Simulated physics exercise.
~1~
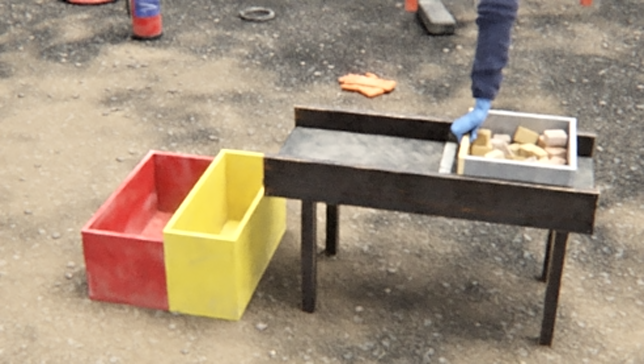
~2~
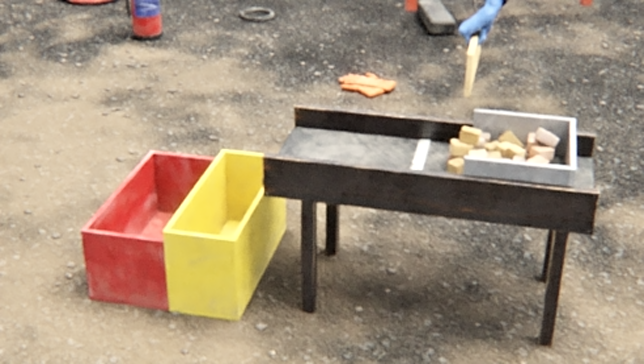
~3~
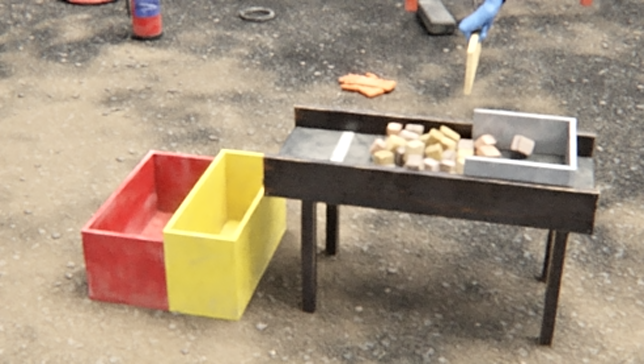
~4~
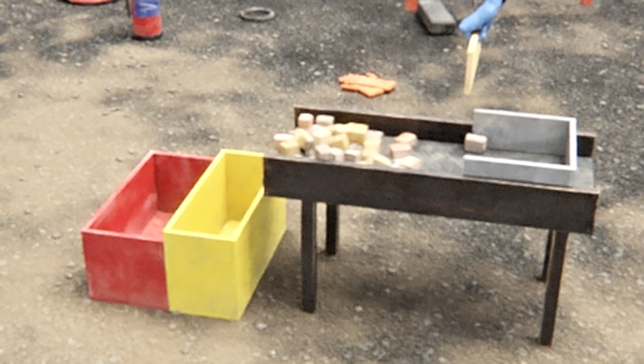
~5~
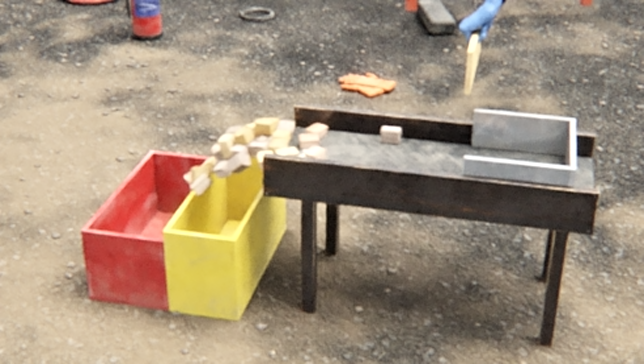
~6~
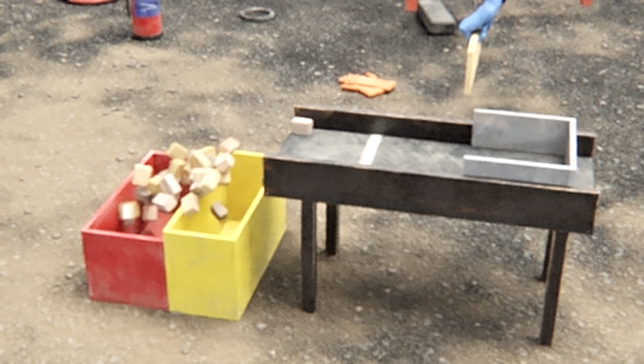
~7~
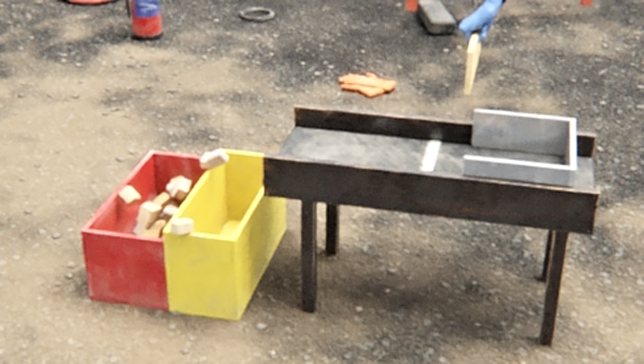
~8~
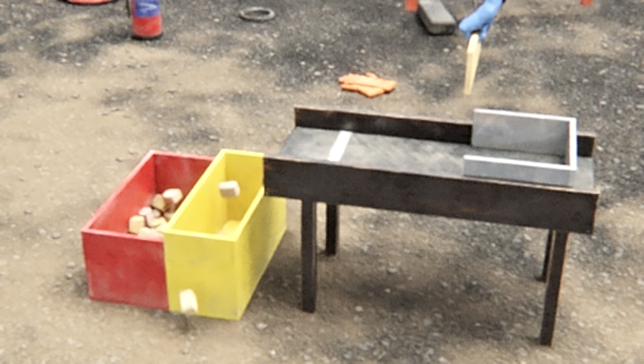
A pile of small wooden blocks sits in a grey pen on a dark belt table, where a blue-gloved hand lifts a narrow wooden gate and holds it up. The blocks ride left along the belt in a loose cluster, with one trailing behind. Reaching the end, they spill off and tumble through the air toward the red and yellow bins. Many drop into the red bin while others fall into the yellow one. The straggler comes off last, and at the end one block lies against the yellow bin's near side, with several blocks visible in the red bin.
